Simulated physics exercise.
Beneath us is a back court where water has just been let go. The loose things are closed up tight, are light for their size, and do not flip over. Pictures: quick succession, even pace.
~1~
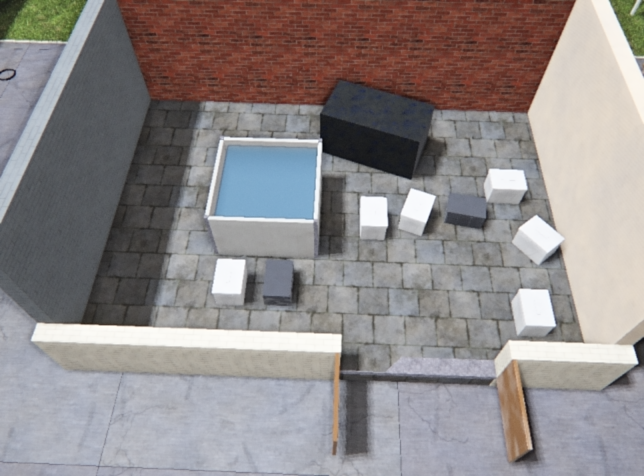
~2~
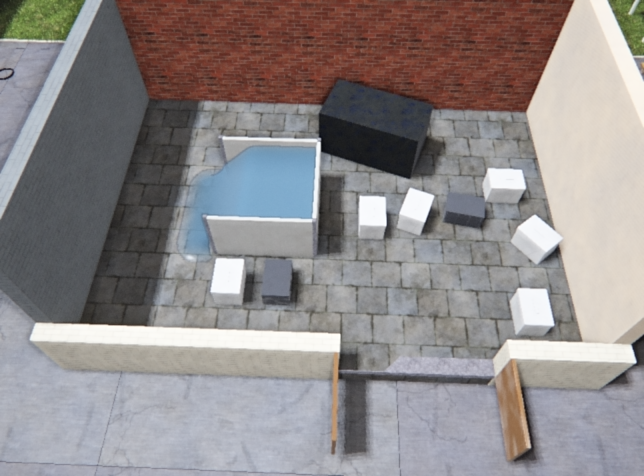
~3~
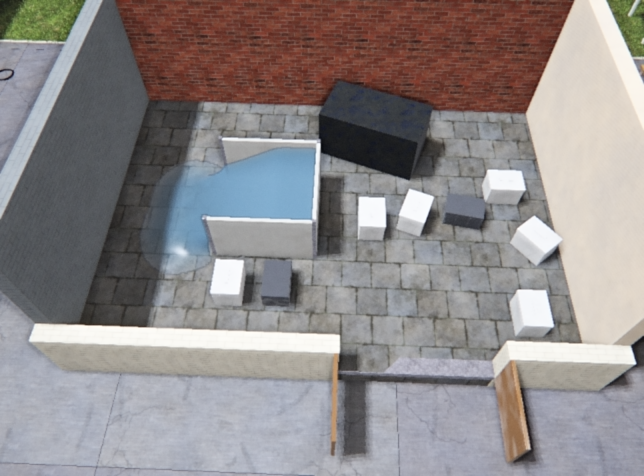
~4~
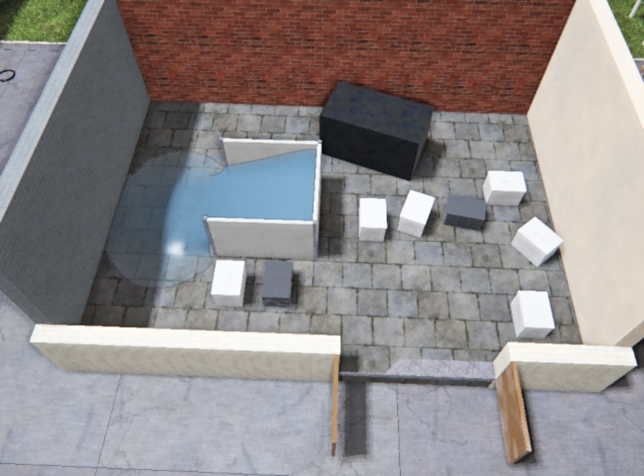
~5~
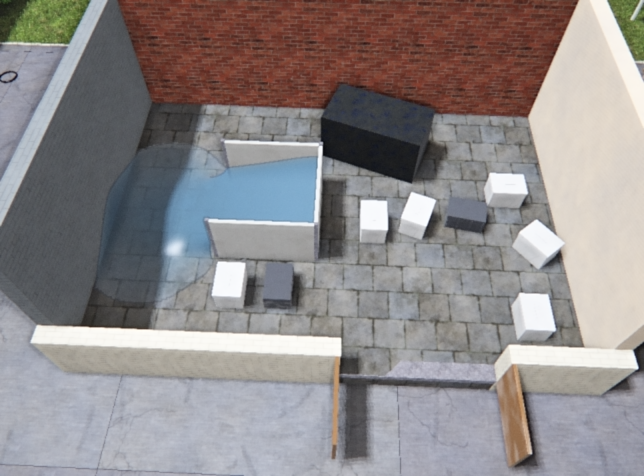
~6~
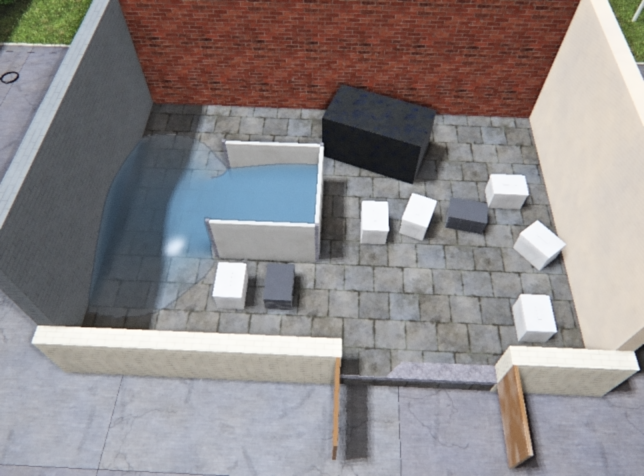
Blue water pours from the left side of a white tank and spreads across the paving.
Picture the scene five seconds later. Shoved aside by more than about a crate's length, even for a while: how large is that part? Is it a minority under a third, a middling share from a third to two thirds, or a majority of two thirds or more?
A minority under a third.
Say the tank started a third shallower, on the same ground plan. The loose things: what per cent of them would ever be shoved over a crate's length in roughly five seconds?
Roughly 0 %.
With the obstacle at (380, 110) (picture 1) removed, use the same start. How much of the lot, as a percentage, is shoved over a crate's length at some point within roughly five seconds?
Near 20 percent.
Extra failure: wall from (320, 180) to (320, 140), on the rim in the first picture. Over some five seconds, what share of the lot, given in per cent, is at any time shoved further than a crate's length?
That works out to some 80 %.
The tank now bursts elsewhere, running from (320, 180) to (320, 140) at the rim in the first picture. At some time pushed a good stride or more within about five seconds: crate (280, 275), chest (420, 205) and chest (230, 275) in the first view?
Results in order: Stayed within it / moved that far / stayed within it.
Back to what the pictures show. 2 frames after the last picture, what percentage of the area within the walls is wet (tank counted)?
It comes to some 25 in a hundred.
A moment on, 0 of 8 are well off their spots; 0 afloat.
Next, 0 of 8 are well off their spots; 0 afloat.
Later, 0 of 8 are well off their spots; 0 afloat.
In the end, 2 of 8 are well off their spots, and 2 have been at some point; 0 afloat.
